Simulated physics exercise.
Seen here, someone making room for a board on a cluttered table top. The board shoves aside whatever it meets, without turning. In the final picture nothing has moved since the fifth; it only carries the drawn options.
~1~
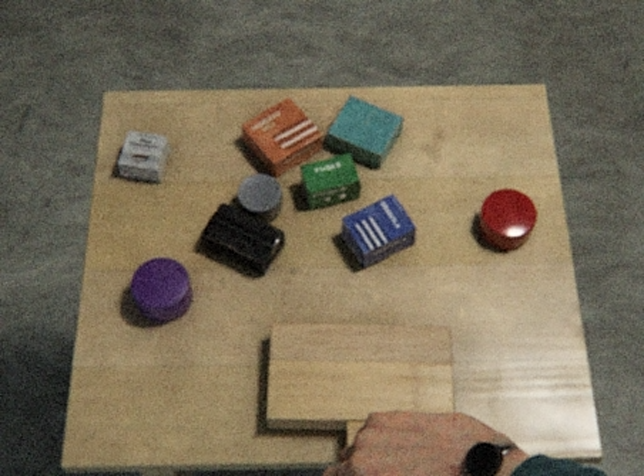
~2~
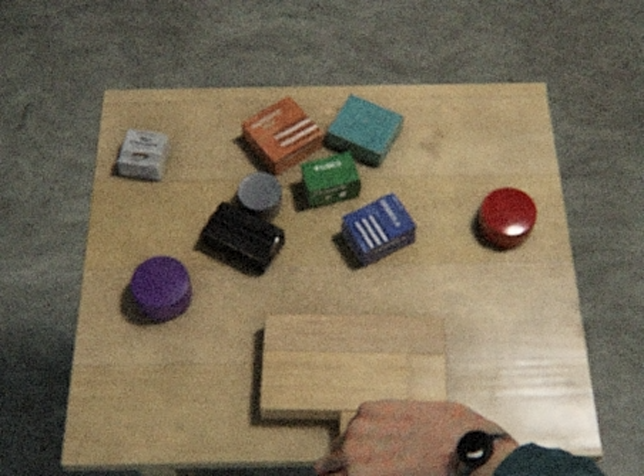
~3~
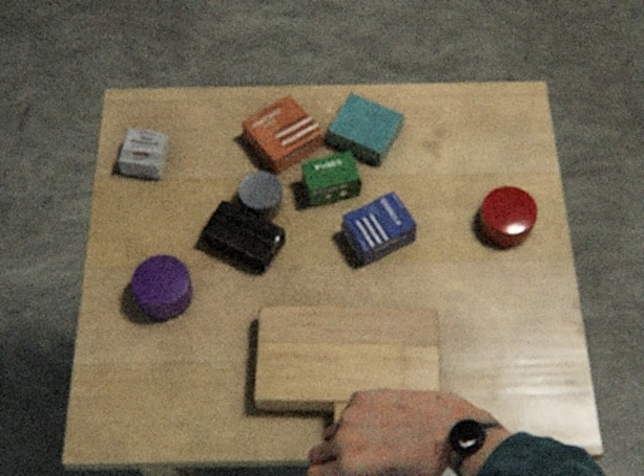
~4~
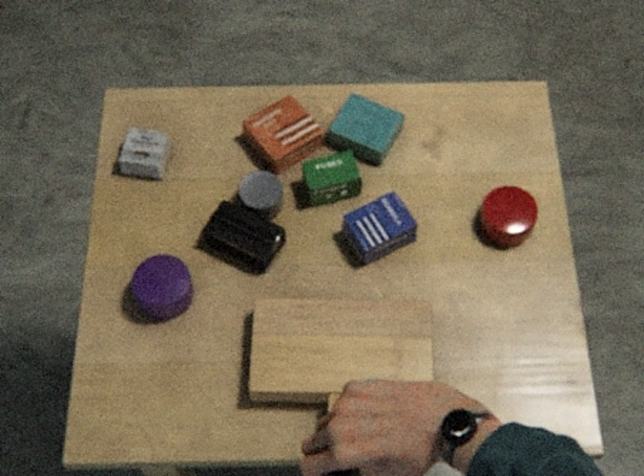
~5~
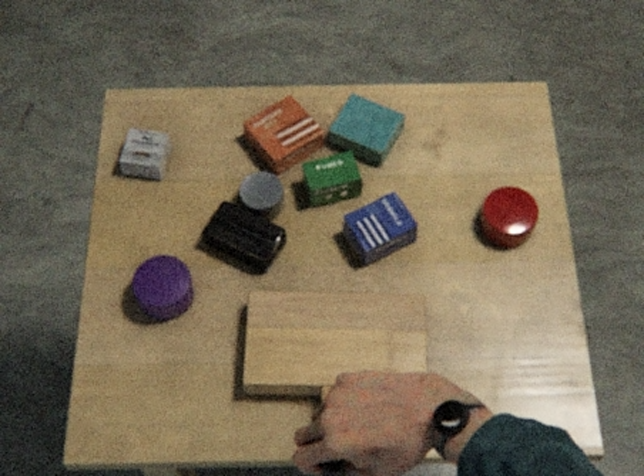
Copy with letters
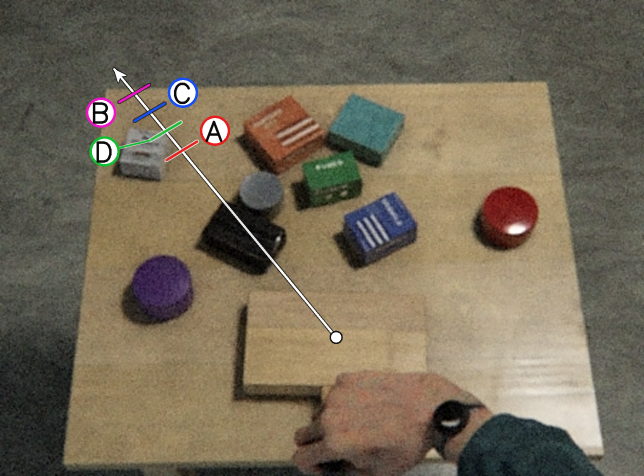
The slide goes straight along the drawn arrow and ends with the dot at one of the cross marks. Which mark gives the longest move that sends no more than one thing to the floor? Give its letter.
D.
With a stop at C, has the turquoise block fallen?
No.
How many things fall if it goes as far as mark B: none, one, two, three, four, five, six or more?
In all, four.
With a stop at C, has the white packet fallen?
Yes.
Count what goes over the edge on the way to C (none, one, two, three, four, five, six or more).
By then, three.
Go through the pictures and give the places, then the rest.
Red pot (508, 219); blue packet (379, 231); black box (244, 239), in the first frame.
Board (354, 362); turquoise block (365, 130), in the second frame.
Board (349, 353); orange packet (282, 134), in the third frame.
Board (342, 345); white packet (146, 154), in the fourth frame.
Board (336, 338); red pot (509, 216); blue packet (381, 228); black box (245, 237), in the fifth frame.
On the marked copy, A at (182, 151); B at (135, 93); C at (150, 112); D at (165, 131); the arrow from (336, 337) to (114, 69); the white dot at (336, 337).
Following D. Soon after the start, board (271, 264); purple tin (154, 284); grey tub (251, 169).
Later, board (211, 192); white packet (126, 137); grey tub (219, 104).
In the end, board (167, 139); white packet over the edge; black box (154, 88); one fallen.
As for the rest, A is within the limit but short; B drops four; C drops three.
